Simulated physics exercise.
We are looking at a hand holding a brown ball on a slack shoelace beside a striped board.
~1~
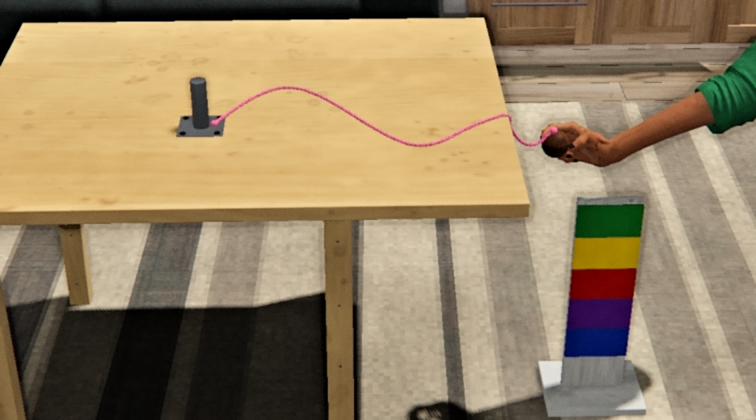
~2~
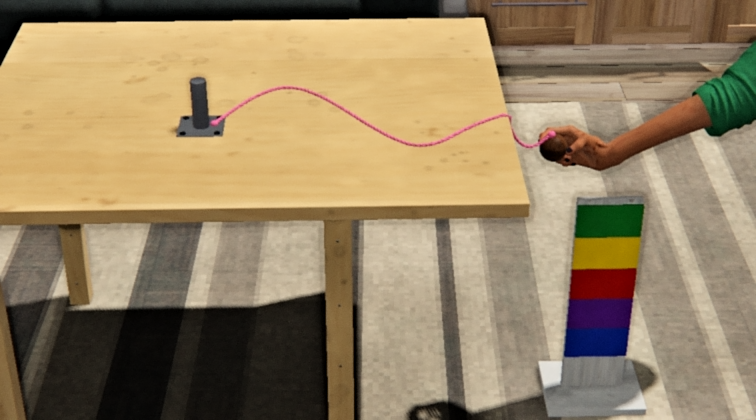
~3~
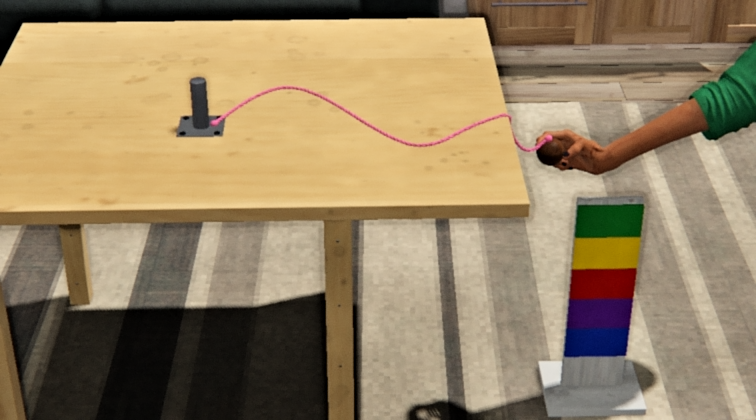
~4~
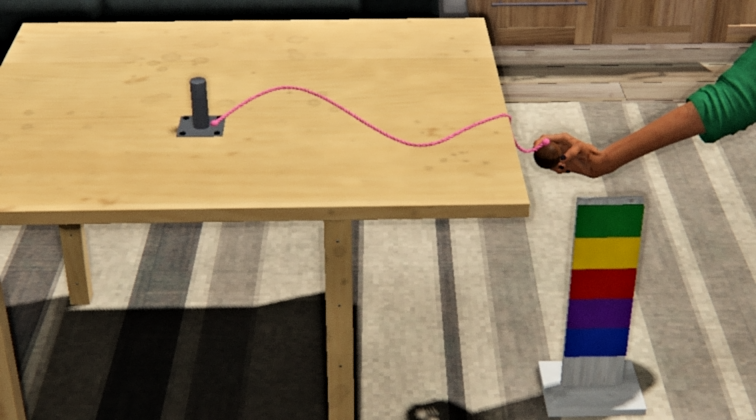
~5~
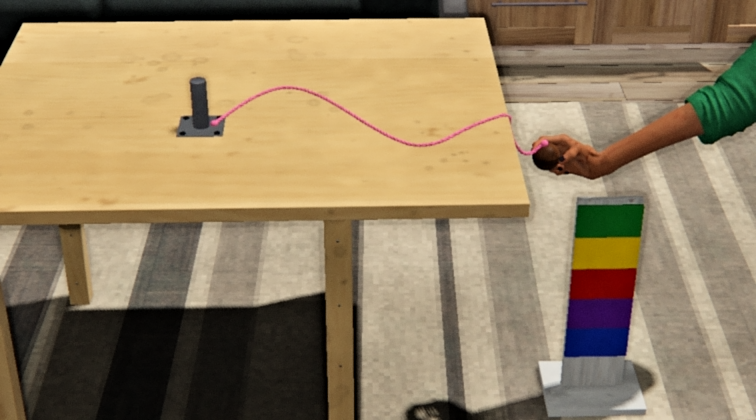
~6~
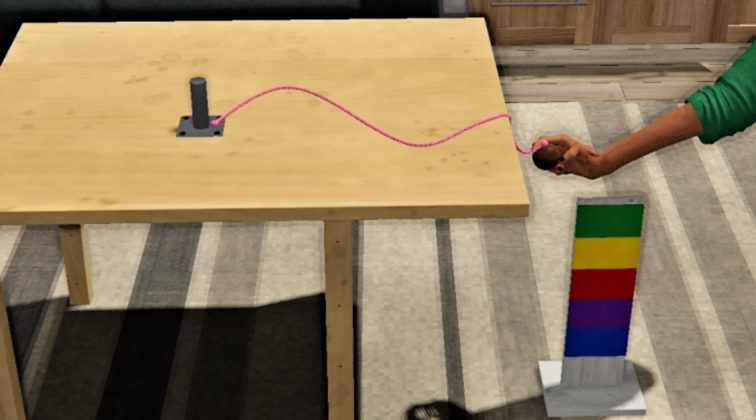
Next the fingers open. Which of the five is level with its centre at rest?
The red one.
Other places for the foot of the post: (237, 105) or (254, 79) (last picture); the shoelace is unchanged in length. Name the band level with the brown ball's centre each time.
One after the other, purple; purple.
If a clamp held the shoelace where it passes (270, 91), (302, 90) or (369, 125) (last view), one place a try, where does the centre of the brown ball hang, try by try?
The places are (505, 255), (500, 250) and (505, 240).
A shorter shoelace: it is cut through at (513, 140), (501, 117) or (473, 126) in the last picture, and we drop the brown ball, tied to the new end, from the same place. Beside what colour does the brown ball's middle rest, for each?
Try by try: Yellow; green; none, it hangs higher.
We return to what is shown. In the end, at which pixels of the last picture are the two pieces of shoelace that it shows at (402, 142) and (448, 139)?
At (494, 106), then (505, 142).
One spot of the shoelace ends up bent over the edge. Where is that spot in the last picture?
It lies at about (413, 145).
Early on, ball near (520, 270); level with red.
Midway, ball near (480, 276); level with red.
Finally, ball near (497, 282); level with red. The shoelace holds its middle at red.
